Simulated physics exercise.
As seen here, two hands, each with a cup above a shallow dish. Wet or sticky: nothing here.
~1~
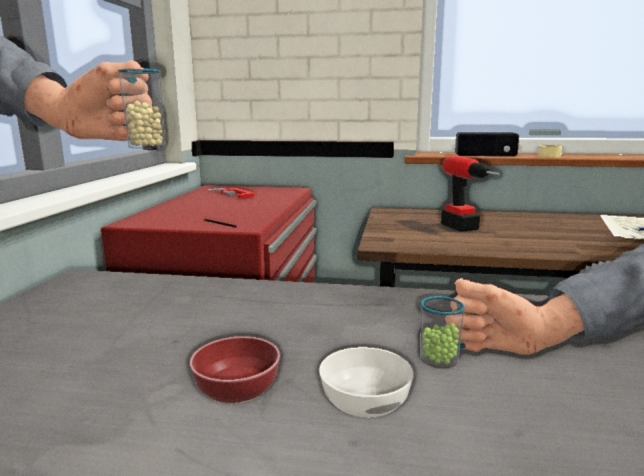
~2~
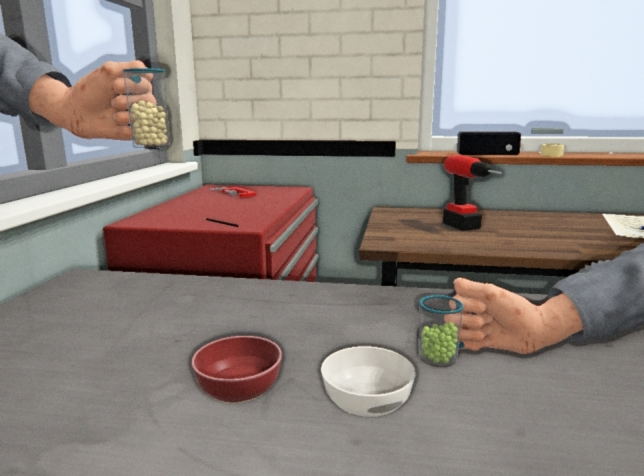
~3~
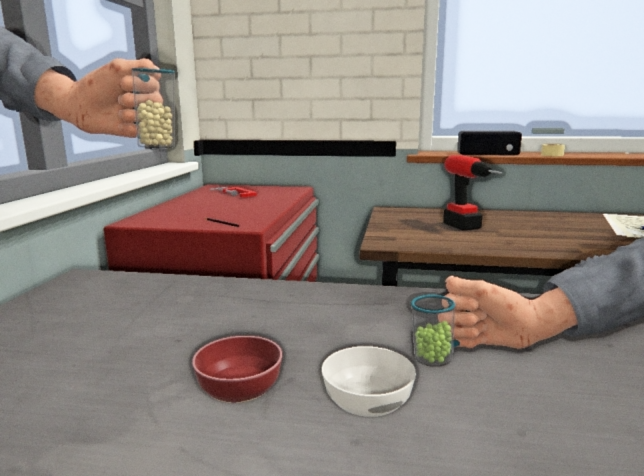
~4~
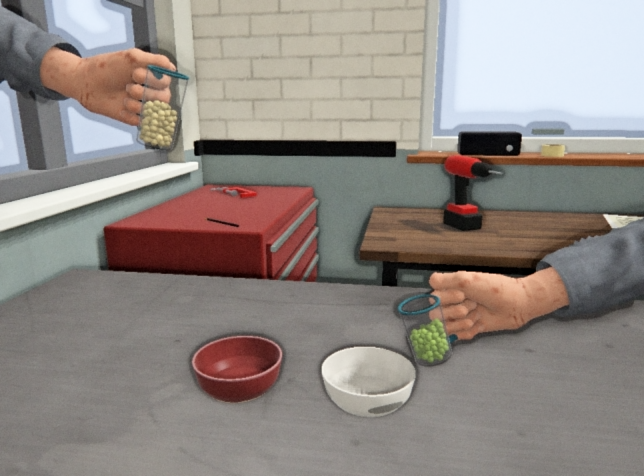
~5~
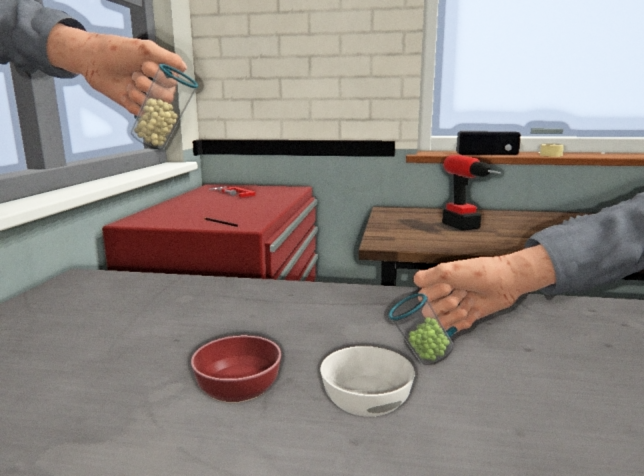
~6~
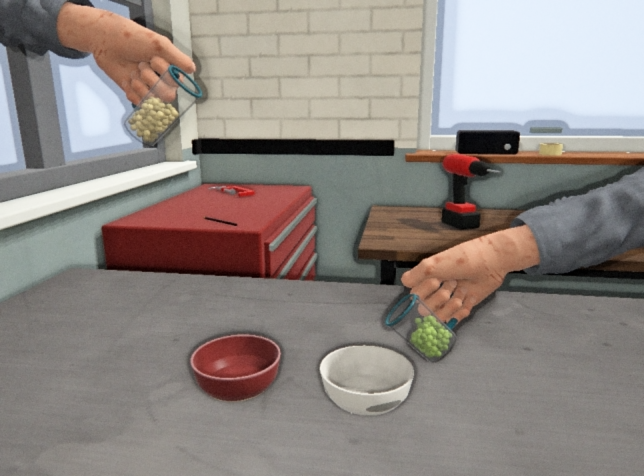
Two hands tilting clear cups, soya beans high on the left and green peas low on the right, near two empty bowls.
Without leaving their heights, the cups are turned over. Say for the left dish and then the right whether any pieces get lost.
One by one: Left dish misses bits. Right dish gets everything.
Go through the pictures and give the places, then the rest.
In the first picture, left dish (220, 384), empty; left cup (143, 110), holding soya beans, high above its dish; right dish (362, 400), empty; right cup (441, 332), holding dried peas, just above its dish.
In the second picture, left cup (148, 109), upright; right cup (439, 331), upright.
In the third picture, left cup (155, 109), tipped 4°; right cup (433, 331), tipped 4°.
In the fourth picture, left cup (161, 109), tipped 17°; right cup (426, 331), tipped 17°.
In the fifth picture, left cup (163, 109), tipped 33°; right cup (422, 330), tipped 33°.
In the sixth picture, left dish (221, 382); left cup (162, 108), tipped 48°; right dish (363, 398); right cup (422, 329), tipped 48°.
Then, 0.30 s later than the last frame, left, every one still in the cup; right, every one still in the cup.
Then, 0.62 s later than the last frame, left, every one still in the cup; right, almost all still in the cup, just a few in the air.
Then, 0.99 s later than the last frame, left, about a tenth still in the cup, about a tenth in the dish, the larger part in the air; right, just a few still in the cup, almost all in the dish, just a few in the air.
When it is over, left, the larger part in the dish, roughly a quarter outside the dish; right, every one in the dish, not one outside the dish.
